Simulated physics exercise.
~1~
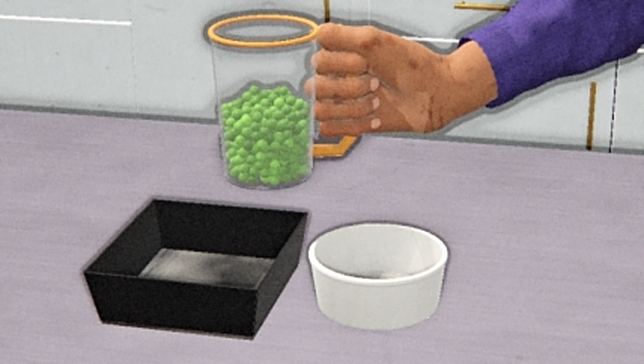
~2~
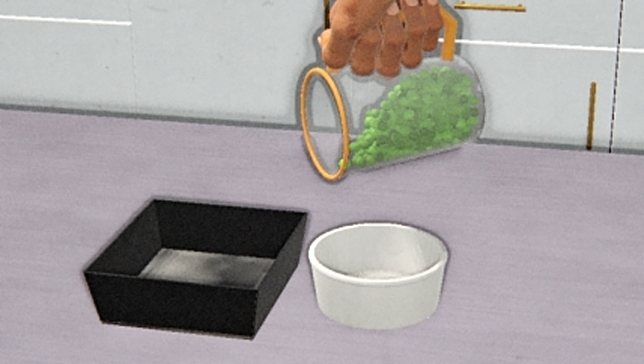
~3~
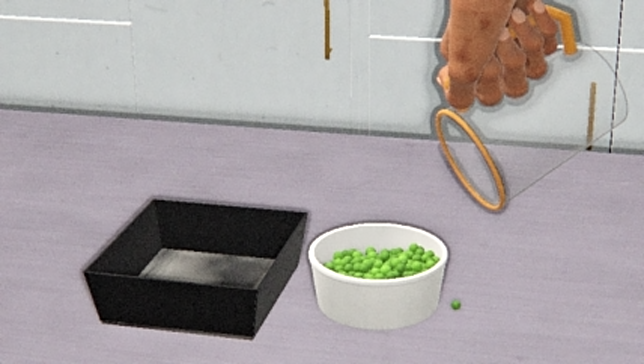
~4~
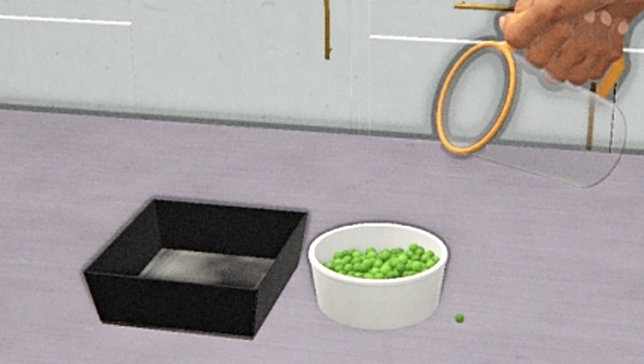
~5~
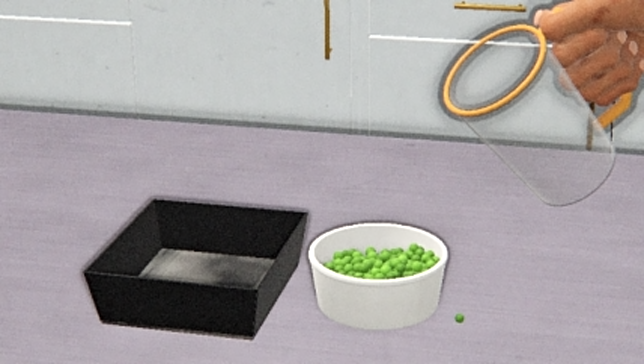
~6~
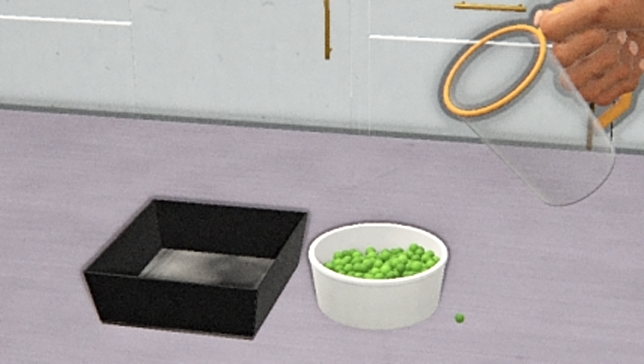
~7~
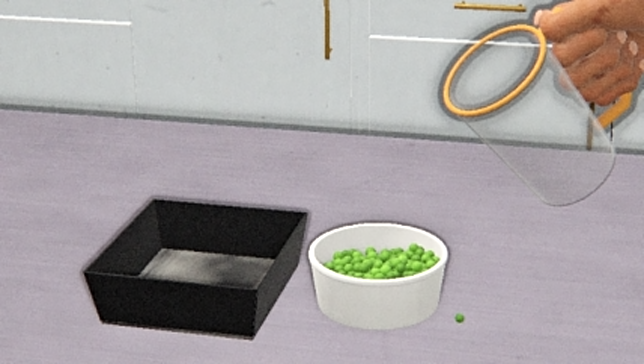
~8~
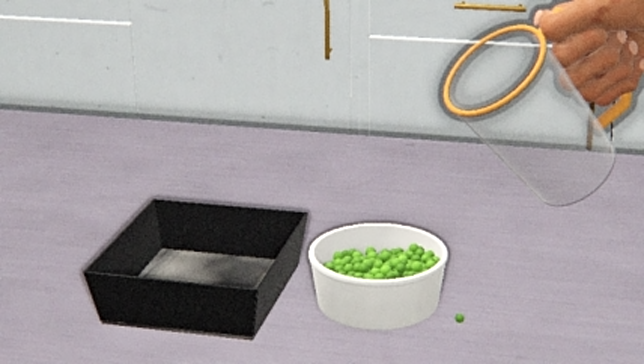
A hand in a purple sleeve holds a clear cup with an orange rim, full of green peas, upright above a table behind a black tin and a white dish. The hand moves the cup to the right and tips it over to the left, and the peas slide toward its rim. They pour down into the white dish, while a single pea lands on the table just right of it. The emptied cup shifts farther right, then gradually turns back until it is leaning. It stays still there, with the peas heaped in the white dish and the black tin empty.
